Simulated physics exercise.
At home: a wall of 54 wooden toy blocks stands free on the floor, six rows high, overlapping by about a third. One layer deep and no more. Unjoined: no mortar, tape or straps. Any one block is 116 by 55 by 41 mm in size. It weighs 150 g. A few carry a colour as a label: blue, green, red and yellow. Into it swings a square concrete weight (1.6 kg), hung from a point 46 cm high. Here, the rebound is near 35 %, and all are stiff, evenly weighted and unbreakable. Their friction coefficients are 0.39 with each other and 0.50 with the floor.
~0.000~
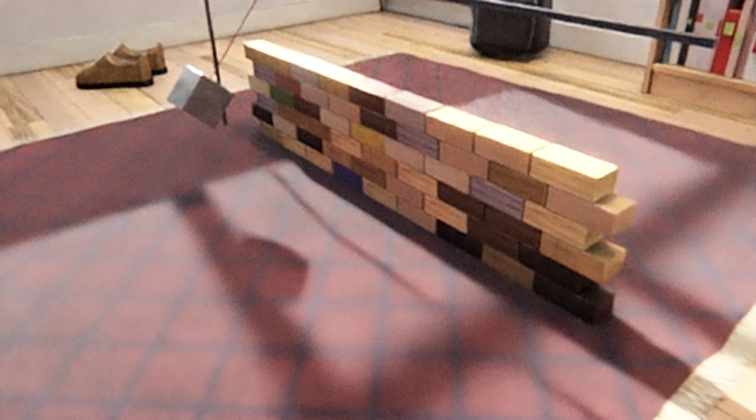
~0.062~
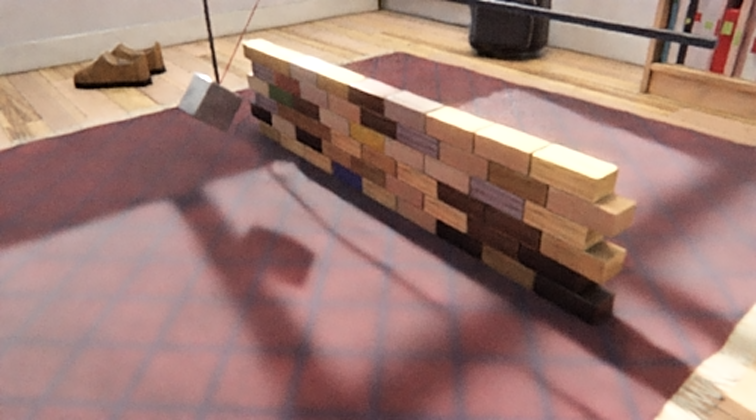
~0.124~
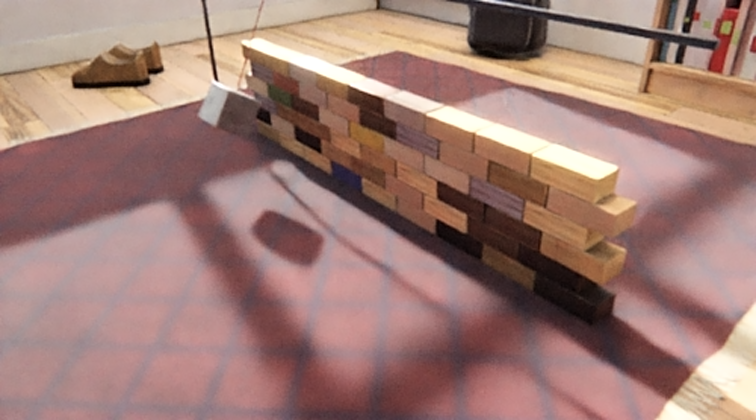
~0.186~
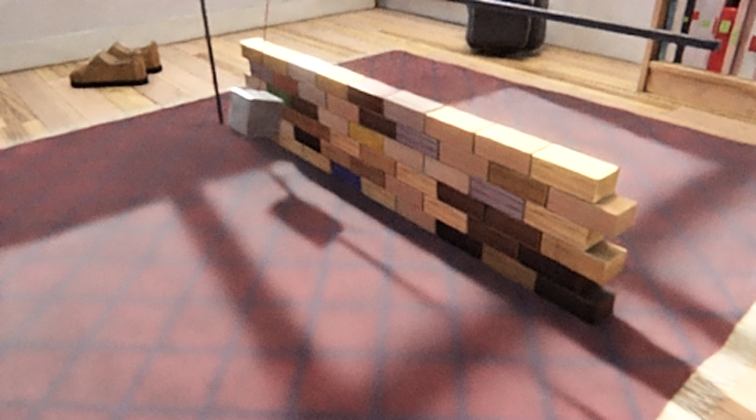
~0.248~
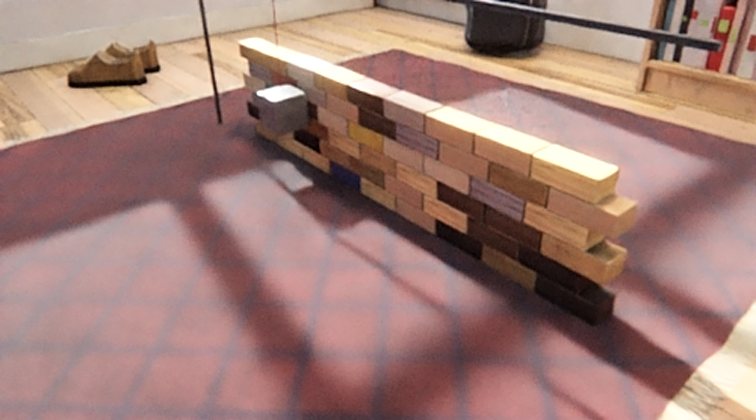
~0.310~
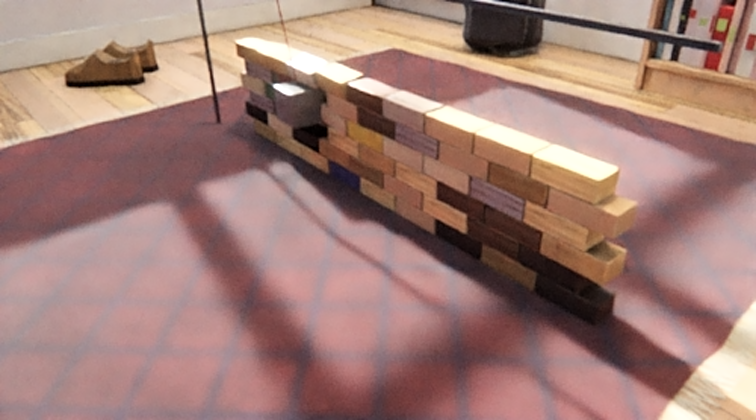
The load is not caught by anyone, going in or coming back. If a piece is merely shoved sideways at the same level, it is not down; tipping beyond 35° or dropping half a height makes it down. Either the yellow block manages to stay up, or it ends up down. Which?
It manages.
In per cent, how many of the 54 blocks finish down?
Around 15 per cent, I'd say.
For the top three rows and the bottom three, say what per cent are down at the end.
Top: 30%, bottom: 10%.
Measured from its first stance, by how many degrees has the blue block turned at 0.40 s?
Close to 0° of tilt compared with the start.
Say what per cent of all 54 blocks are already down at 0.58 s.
By that time it is 15 percent.
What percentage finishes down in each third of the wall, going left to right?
The left third ends at 50 per cent, the middle at 0 per cent and the right at 0 per cent.
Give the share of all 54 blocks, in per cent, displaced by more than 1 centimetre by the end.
Shifted: 25 per cent.
After 0.40 s, line 17° past plumb; 2 of the 54 blocks down; yellow block unmoved; red block 8° from how it stood.
After 0.58 s, line 20° past plumb; 7 of the 54 blocks down; yellow block unmoved; red block 49° from how it stood, 8 cm lower.
After 0.88 s, line 9° before plumb; 9 of the 54 blocks down; yellow block unmoved; green block on its side.
After 1.80 s, line 13° past plumb; 9 of the 54 blocks down; yellow block unmoved; green block on its side.
In the end (2.6 s), line 11° past plumb; 9 of the 54 blocks down; yellow block unmoved; green block on its side; red block on its side. From the last view, middles, yellow block near (374, 133), green block near (309, 113).
